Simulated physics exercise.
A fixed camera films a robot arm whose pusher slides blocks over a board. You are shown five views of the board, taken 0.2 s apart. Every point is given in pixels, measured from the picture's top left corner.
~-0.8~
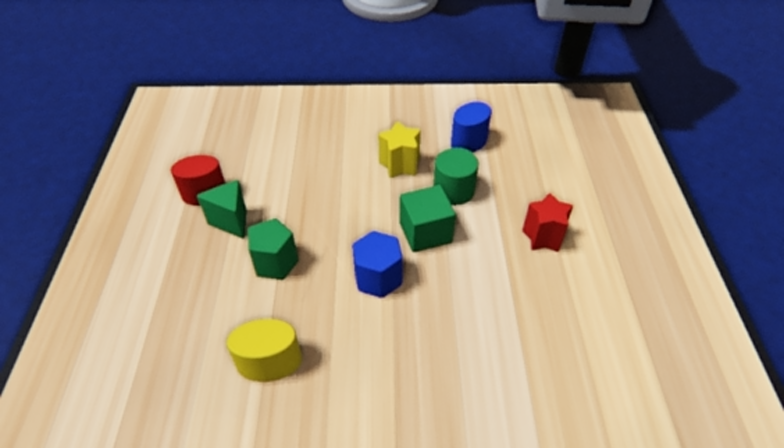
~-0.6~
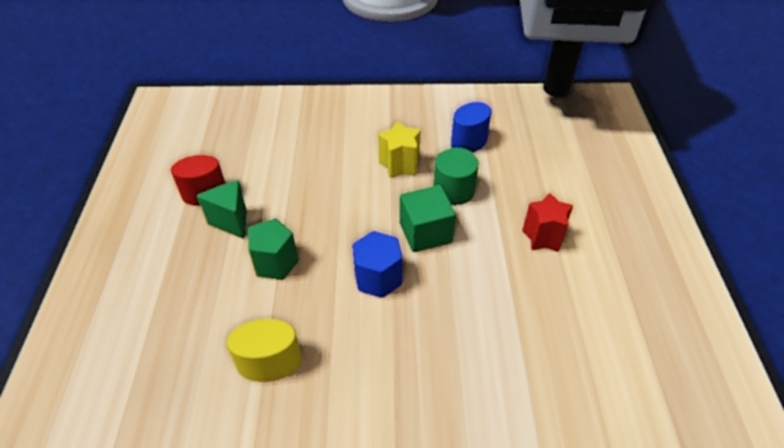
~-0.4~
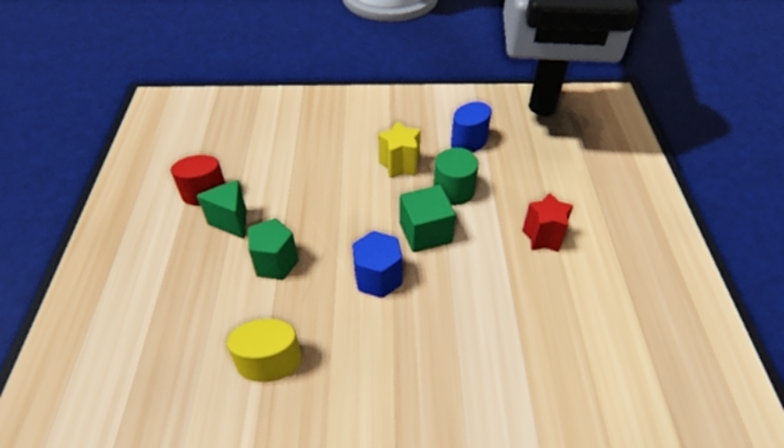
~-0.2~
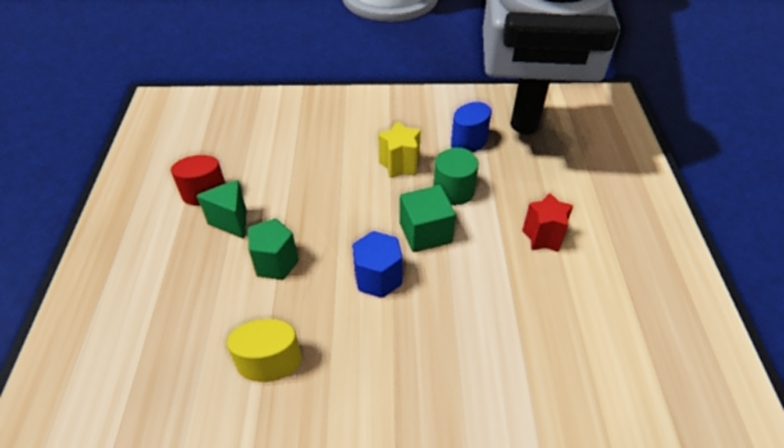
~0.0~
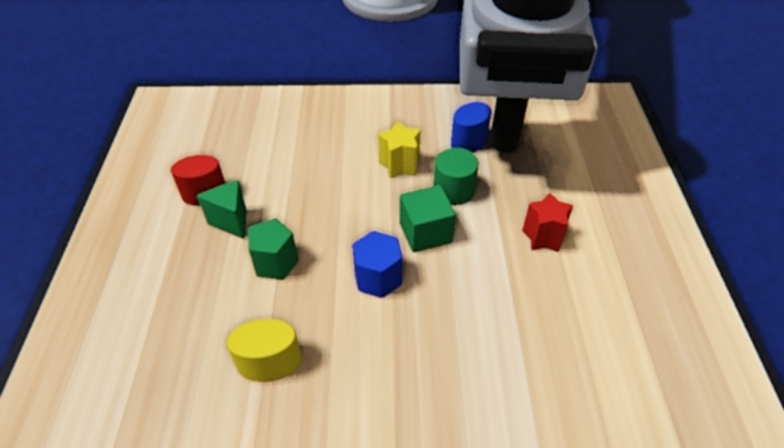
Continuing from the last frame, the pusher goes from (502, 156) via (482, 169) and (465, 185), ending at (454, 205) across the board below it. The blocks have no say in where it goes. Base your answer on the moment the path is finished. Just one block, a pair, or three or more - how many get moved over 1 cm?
I'm going with two.
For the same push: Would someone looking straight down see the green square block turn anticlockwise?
Yes.
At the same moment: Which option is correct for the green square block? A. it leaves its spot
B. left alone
A: It leaves its spot.
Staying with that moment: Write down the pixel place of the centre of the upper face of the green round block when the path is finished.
When the path ends, it will be at (420, 184).
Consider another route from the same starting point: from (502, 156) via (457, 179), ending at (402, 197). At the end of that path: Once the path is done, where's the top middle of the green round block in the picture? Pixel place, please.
It should be at (420, 193) by then.
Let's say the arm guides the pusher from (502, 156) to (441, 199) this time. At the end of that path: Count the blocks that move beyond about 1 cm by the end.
When the path ends, I think you'll find two blocks out of place by more than 1 cm.
What follows on the original path. Halfway along, pusher (474, 164); green round block (452, 166).
At the end, pusher (456, 193); green square block (407, 216), turned 50° anticlockwise; green round block (420, 184); blue oval still.
